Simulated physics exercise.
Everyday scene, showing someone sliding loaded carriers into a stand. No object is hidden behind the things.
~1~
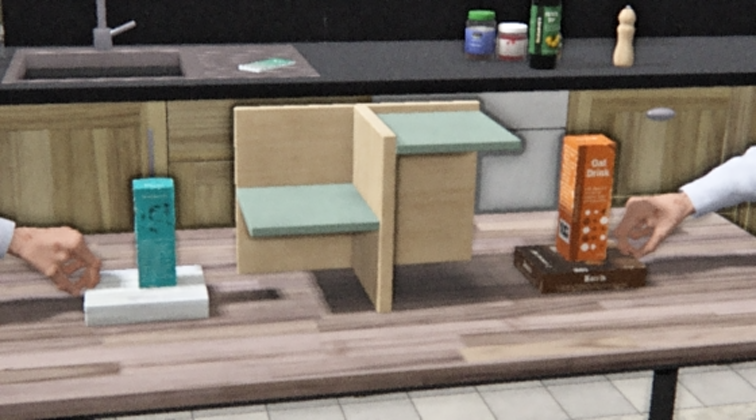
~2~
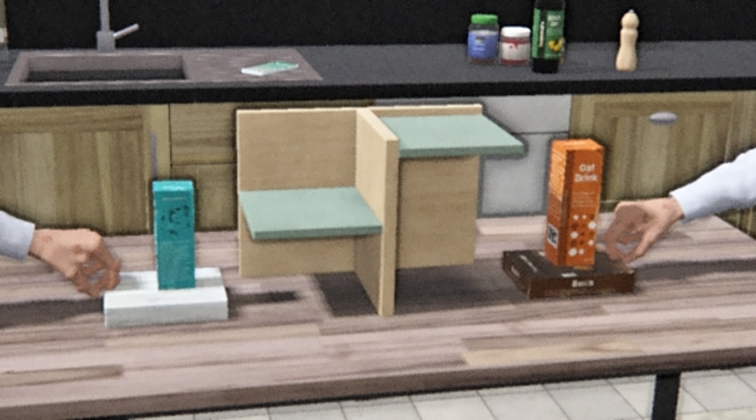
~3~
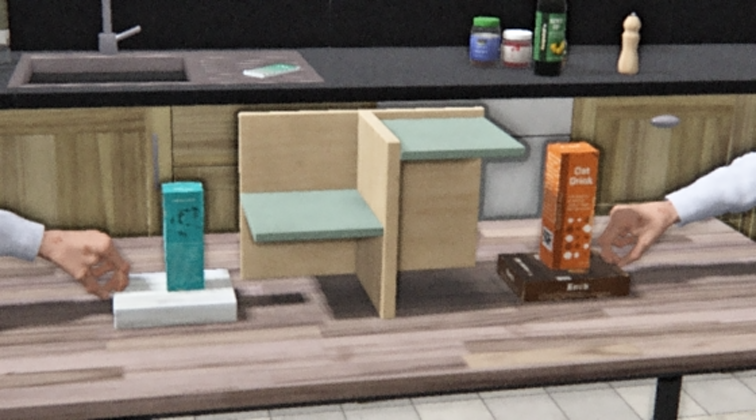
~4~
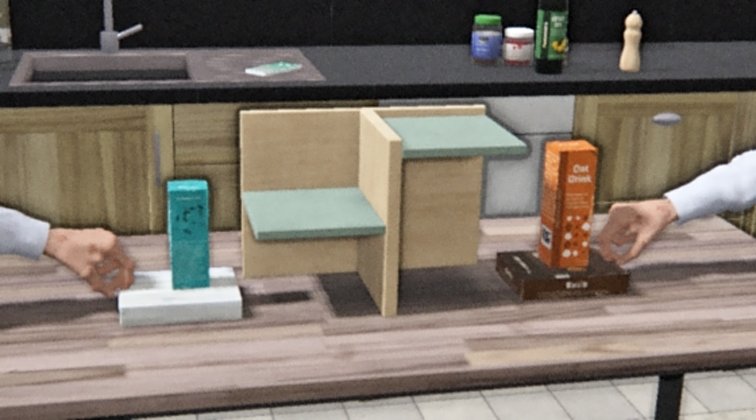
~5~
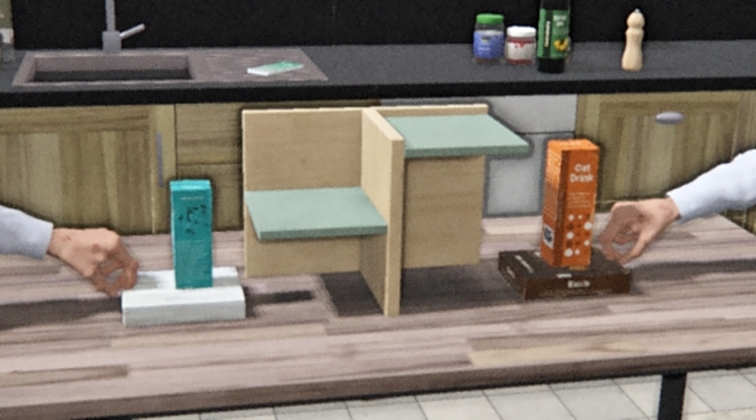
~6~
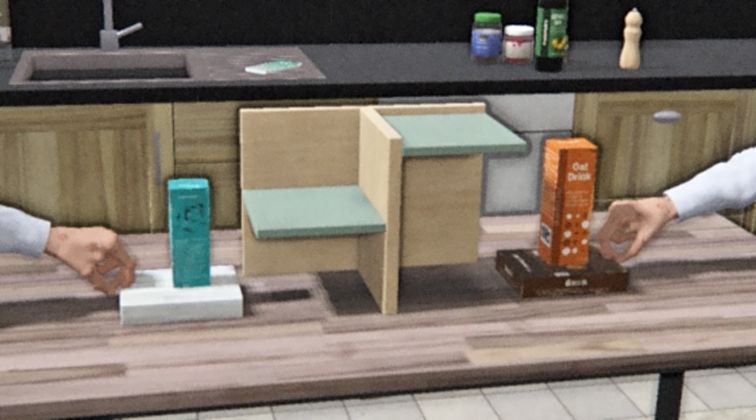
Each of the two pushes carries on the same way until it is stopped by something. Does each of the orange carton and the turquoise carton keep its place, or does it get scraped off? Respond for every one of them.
The orange carton keeps its place; the turquoise carton gets scraped off.
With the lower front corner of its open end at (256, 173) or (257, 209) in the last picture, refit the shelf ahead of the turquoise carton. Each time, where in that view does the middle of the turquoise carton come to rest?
Rest position (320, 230) for the first setting, (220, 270) for the second.
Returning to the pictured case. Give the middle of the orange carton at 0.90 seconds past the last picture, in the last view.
I'd say roughly pixel (518, 205).
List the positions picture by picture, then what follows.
Hands sliding the things forward; orange carton (585, 198); turquoise carton (155, 234); shelf (372, 205), in the first frame.
Hands sliding the things forward; turquoise carton (174, 236); white board (165, 296), in the second frame.
Hands sliding the things forward; orange carton (569, 206); brown packet (562, 275), in the third frame.
Hands sliding the things forward; turquoise carton (189, 236); shelf (377, 209), in the fourth frame.
Hands sliding the things forward; orange carton (569, 203); white board (182, 296), in the fifth frame.
Hands sliding the things forward; orange carton (567, 202); turquoise carton (189, 234); brown packet (560, 270), in the sixth frame.
Then, 0.90 s on from there, orange carton riding along near (518, 205); turquoise carton turned 19° from its first pose near (233, 229).
Then, 1.20 s on from there, orange carton riding along near (496, 206); turquoise carton on its side near (207, 262).
Then, 1.44 s on from there, orange carton riding along near (477, 207); turquoise carton upside down near (203, 261).
In the end, the orange carton clears the shelf, near (450, 208); the turquoise carton strikes the shelf, near (217, 272).
